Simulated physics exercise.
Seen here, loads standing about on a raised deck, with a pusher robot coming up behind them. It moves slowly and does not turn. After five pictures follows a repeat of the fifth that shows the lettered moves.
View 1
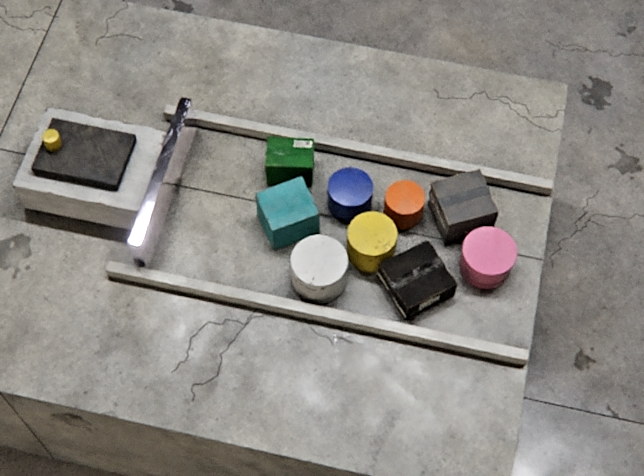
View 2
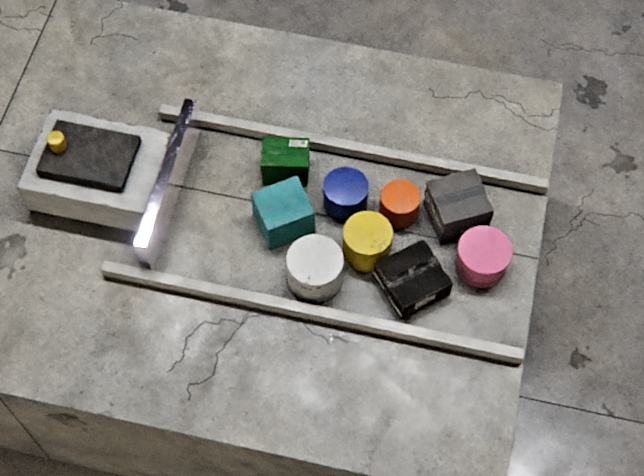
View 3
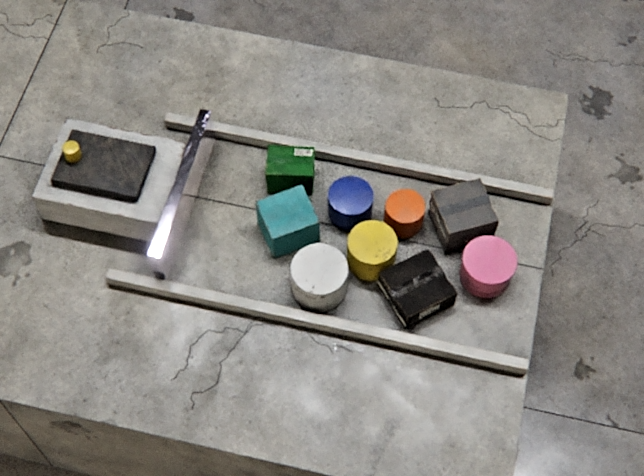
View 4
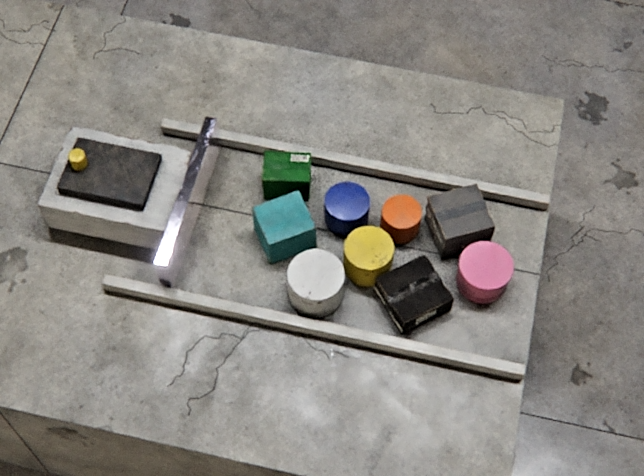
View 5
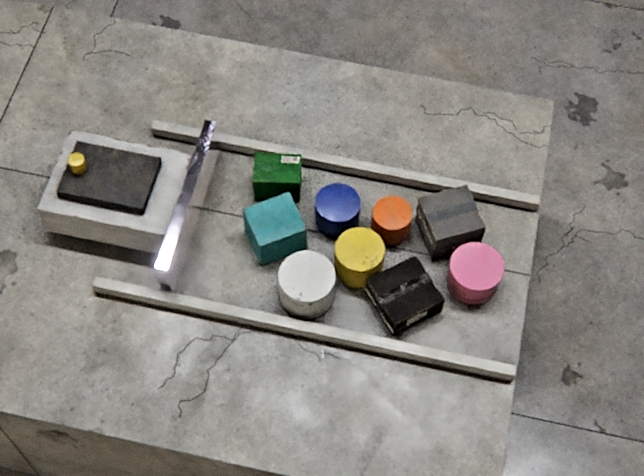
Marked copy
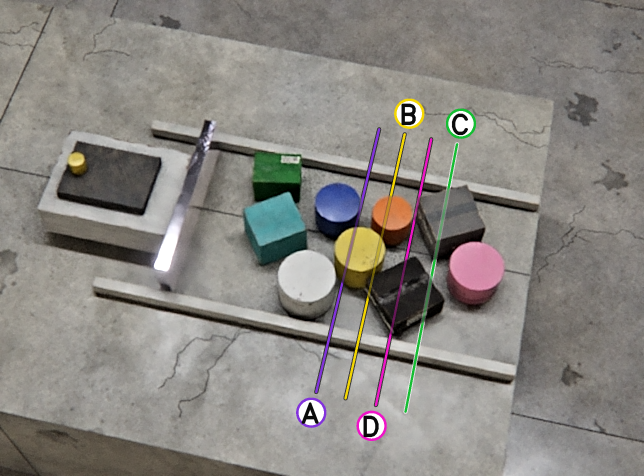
A low white robot with a dark top and a long bar across its front crept slightly to the right toward a cluster of colourful boxes and canisters, which stayed put between two pale rails.
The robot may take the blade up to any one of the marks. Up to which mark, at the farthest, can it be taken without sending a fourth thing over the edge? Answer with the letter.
As far as mark C.
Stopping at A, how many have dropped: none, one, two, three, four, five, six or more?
In all, none.
On the marked copy, A at (350, 251); B at (377, 257); C at (433, 268); D at (406, 263).
Taking C. A third of the way, robot (203, 195); orange canister (400, 222); yellow canister (366, 261).
Two thirds of the way, robot (293, 213); grey box (512, 226); pink pail (499, 282).
When it is over, robot (359, 227); grey box over the edge; pink pail over the edge; three fallen.
As for the rest, A is within the limit but short; B is within the limit but short; D is within the limit but short.
